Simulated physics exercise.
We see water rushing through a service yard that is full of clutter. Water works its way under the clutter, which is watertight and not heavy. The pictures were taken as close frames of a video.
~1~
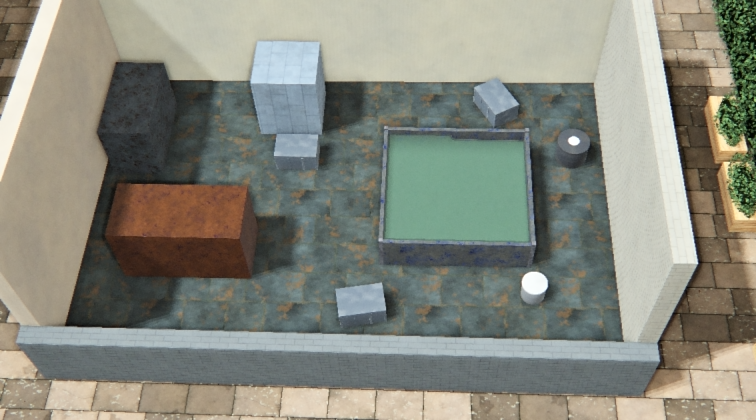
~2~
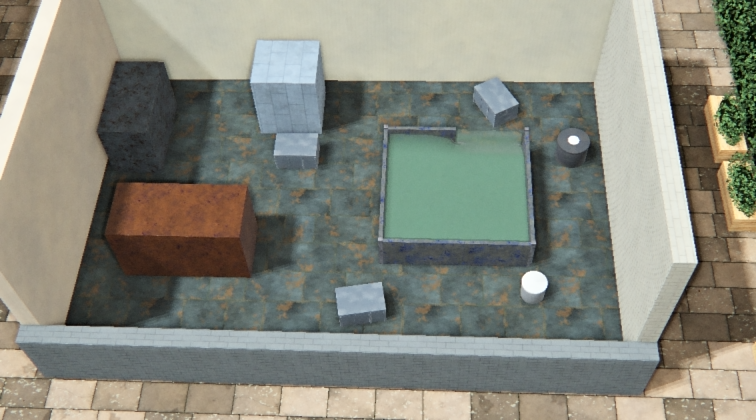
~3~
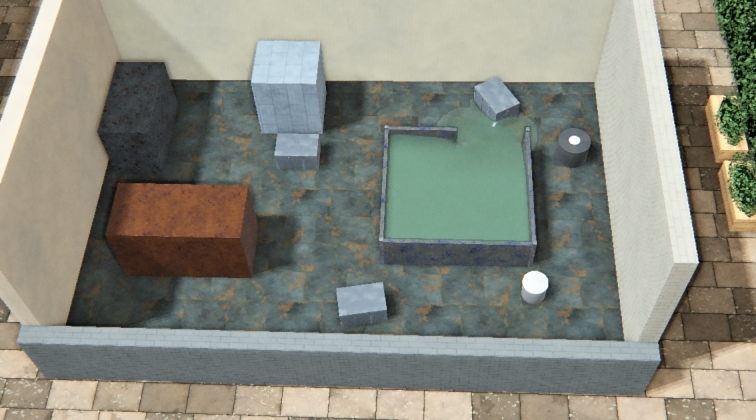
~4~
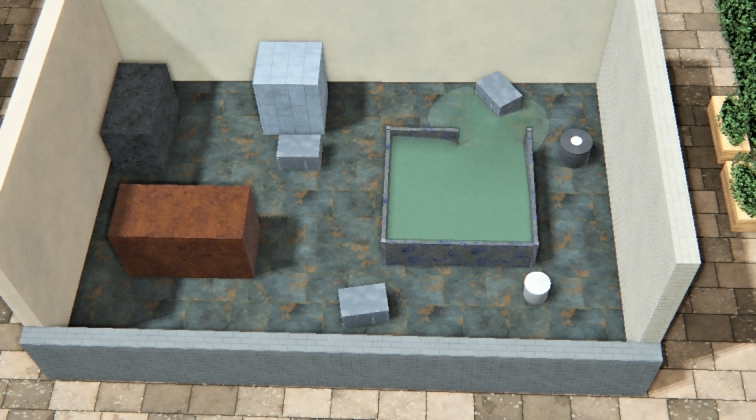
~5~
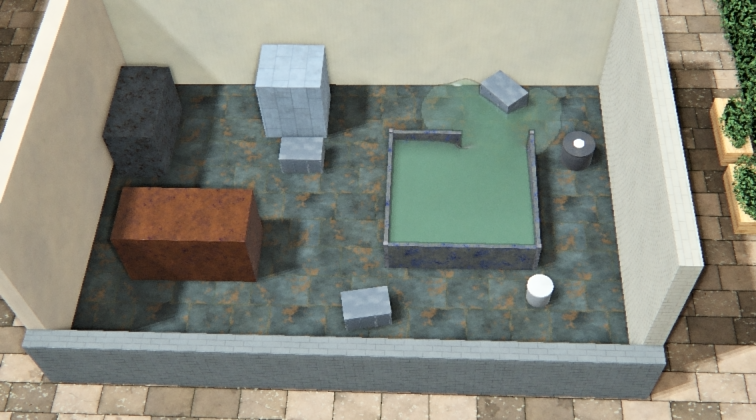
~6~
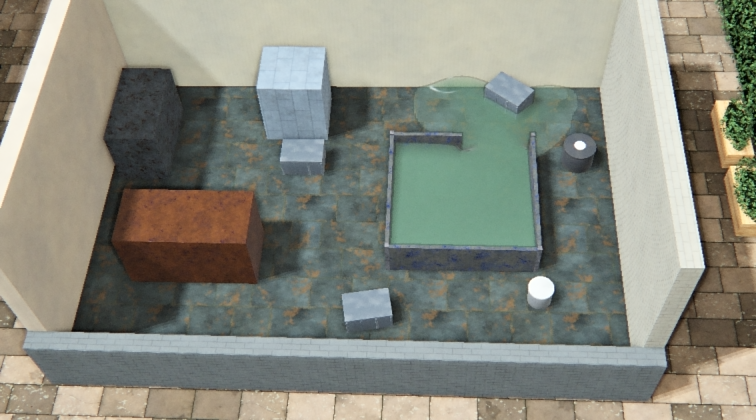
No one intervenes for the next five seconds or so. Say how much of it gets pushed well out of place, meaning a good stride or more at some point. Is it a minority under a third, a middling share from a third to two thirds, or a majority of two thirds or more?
Middle band.
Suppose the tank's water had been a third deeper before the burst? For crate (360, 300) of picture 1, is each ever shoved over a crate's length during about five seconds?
For this item: Stayed within that.
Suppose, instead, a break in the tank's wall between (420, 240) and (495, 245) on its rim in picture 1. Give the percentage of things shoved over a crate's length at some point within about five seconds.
I'd guess close to 40 percent.
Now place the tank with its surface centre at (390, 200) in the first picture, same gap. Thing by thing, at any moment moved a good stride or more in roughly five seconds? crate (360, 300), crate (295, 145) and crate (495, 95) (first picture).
Results in order: Never that far / never that far / made it that far.
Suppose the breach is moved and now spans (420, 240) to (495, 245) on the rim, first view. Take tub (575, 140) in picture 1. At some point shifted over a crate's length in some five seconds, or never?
Honestly, it went the full distance.
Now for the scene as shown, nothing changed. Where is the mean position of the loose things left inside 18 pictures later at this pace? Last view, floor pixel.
At about (460, 253).
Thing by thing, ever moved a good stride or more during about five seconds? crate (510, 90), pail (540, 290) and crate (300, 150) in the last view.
Item one gets that far, item two gets that far, item three never gets that far.
A moment on, 0 of 5 are well off their spots; 1 afloat.
Next, 1 of 5 are well off their spots; 1 afloat.
Later, 2 of 5 are well off their spots; 1 afloat.
In the end, 3 of 5 are well off their spots, and 3 have been at some point; 2 afloat.
